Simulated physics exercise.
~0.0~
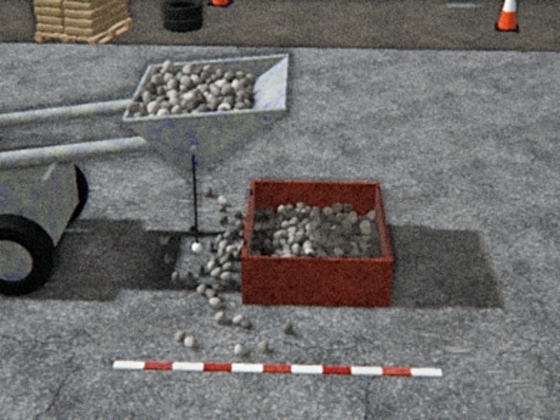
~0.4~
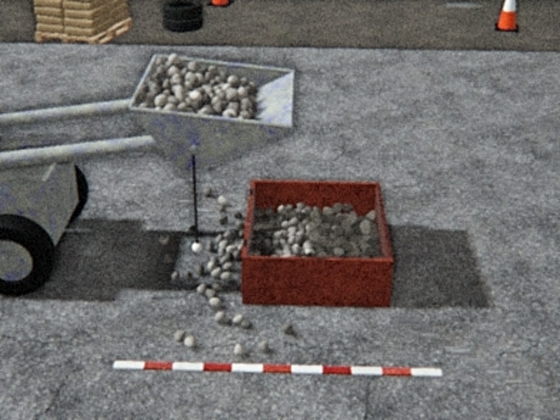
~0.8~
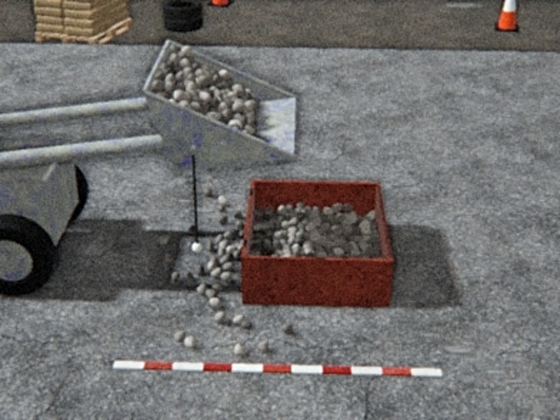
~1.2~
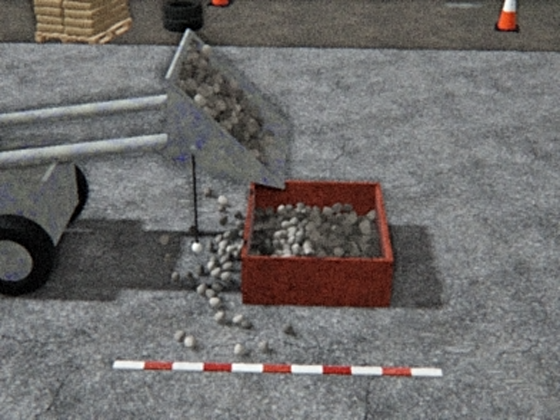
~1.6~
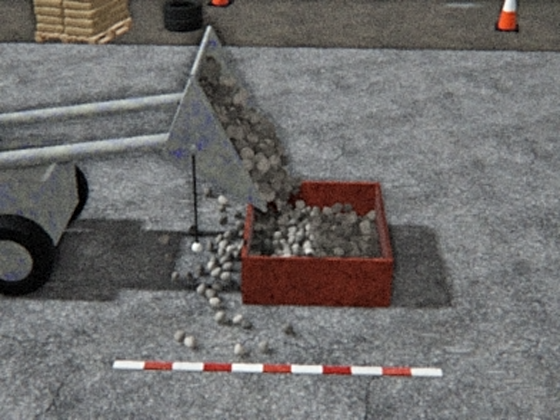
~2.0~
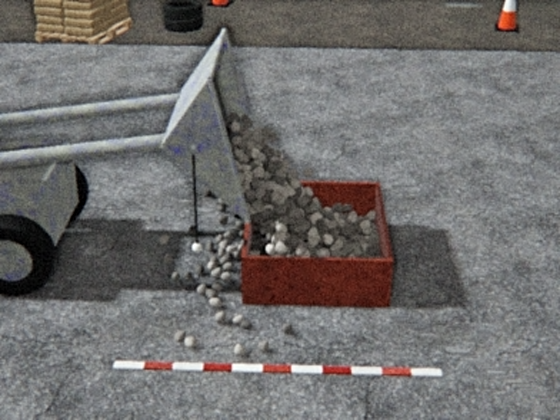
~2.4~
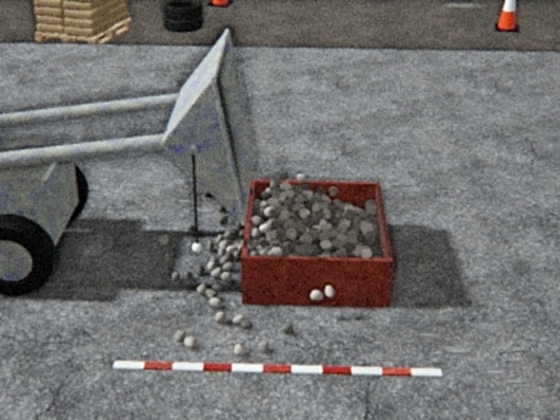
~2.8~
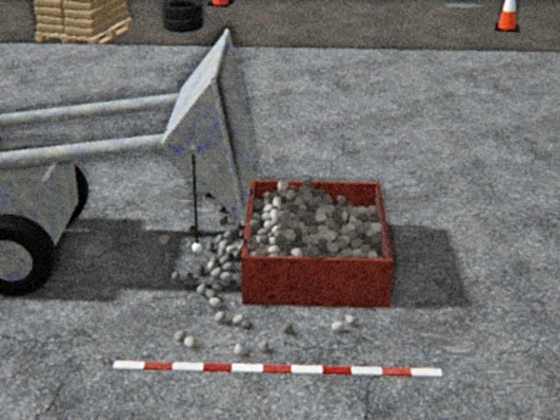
On grey paved ground, a loader tips its bucket of cobbles, nearly filling a red bin.
